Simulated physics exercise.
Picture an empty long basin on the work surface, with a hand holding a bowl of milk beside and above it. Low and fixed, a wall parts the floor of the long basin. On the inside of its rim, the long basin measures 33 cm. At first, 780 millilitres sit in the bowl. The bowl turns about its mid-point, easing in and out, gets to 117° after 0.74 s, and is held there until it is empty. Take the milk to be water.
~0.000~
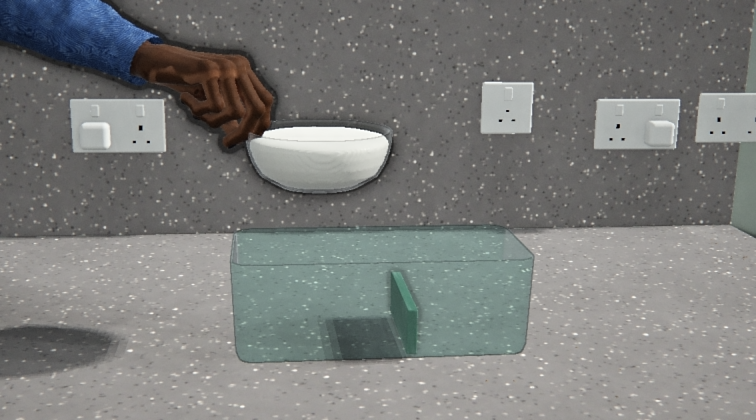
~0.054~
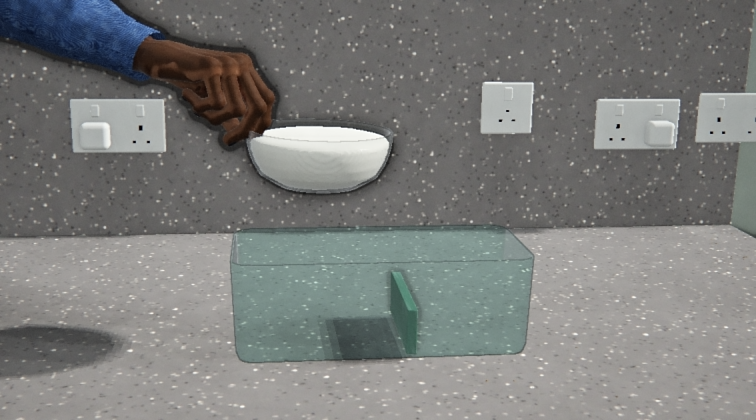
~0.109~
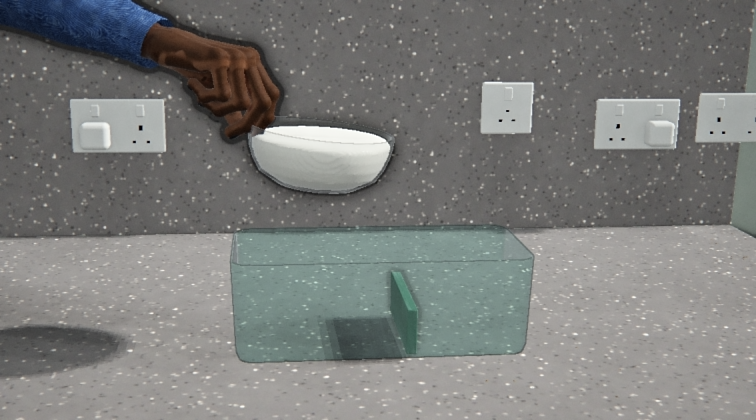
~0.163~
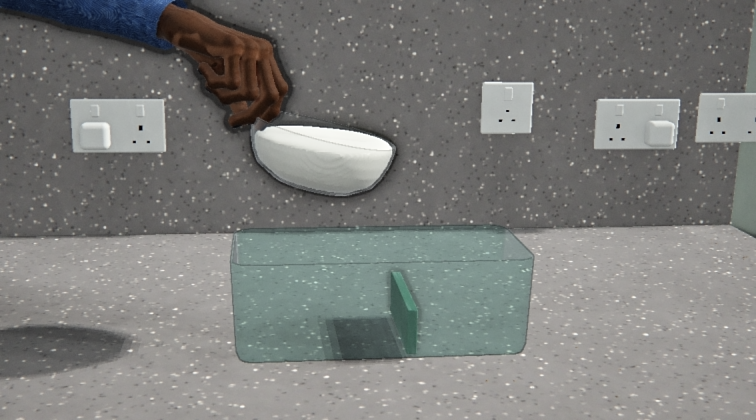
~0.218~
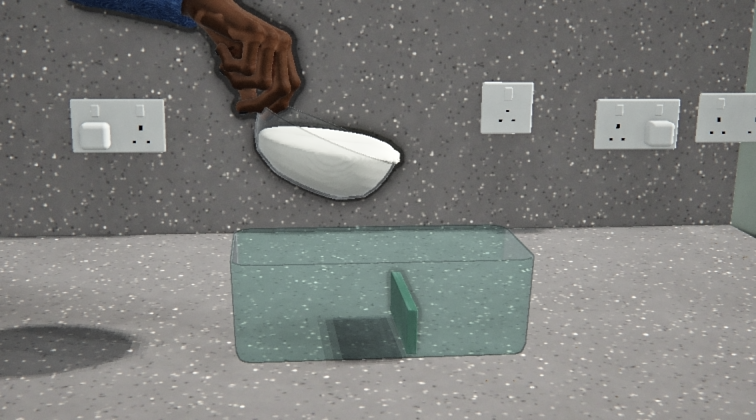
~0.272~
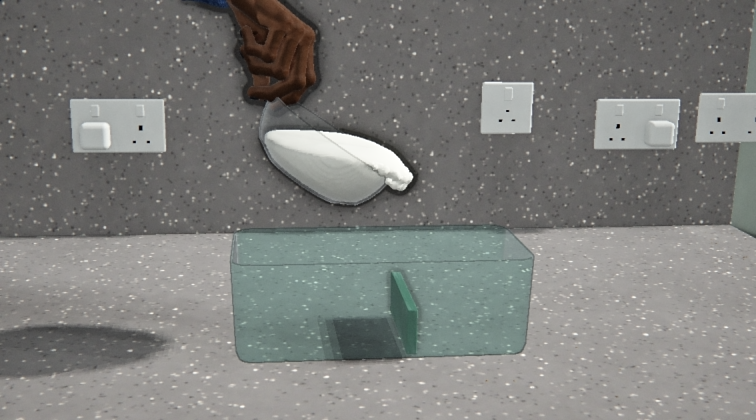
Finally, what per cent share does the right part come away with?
Roughly 60 per cent.
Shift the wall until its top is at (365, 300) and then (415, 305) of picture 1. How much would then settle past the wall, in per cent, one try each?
Some 80 in a hundred, then some 40 in a hundred.
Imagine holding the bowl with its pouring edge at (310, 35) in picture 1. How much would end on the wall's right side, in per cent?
Then I'd expect something near 10 per cent.
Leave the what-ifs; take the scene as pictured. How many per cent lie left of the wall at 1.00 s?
The fraction is near 36 percent.
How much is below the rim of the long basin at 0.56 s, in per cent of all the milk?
86 %, more or less.
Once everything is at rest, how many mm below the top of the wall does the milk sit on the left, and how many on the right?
For the left, around 42 mm; for the right, around 26 mm.
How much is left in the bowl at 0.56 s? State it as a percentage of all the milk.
I'd estimate some 5 % remains.
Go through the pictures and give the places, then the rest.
In the first picture, it leans 0°; its right rim is at (390, 131); the milk meets the walls at (249, 138) and (387, 137); the long basin's rim runs from (233, 248) to (520, 243); the wall's top is at (404, 291).
In the second picture, it leans 2°; its right rim is at (391, 133); the milk meets the walls at (250, 137) and (388, 138).
In the third picture, it leans 6°; its right rim is at (392, 139); the milk meets the walls at (251, 134) and (389, 141).
In the fourth picture, it leans 13°; its right rim is at (394, 148); the milk meets the walls at (254, 133) and (391, 143).
In the fifth picture, it leans 23°; its right rim is at (393, 161); the milk meets the walls at (258, 133) and (391, 153); 5 per cent is over the edge.
In the sixth picture, it leans 35°; its right rim is at (390, 175); the milk meets the walls at (263, 135) and (372, 155); 14 per cent is over the edge.
Then, 0.56 s in, the tilt is 101° and 5 per cent is still to pour, 19 is left of the wall and 66 right of it.
Then, 0.77 s in, the tilt is 117° and 0 per cent is still to pour, 32 is left of the wall and 58 right of it.
Then, 1.00 s in, the tilt is 117° and 0 per cent is still to pour, 36 is left of the wall and 62 right of it.
Then, 1.24 s in, the tilt is 117° and 0 per cent is still to pour, 37 is left of the wall and 60 right of it.
Finally, 37 per cent lies left of the wall, 60 right of it and 2 outside.
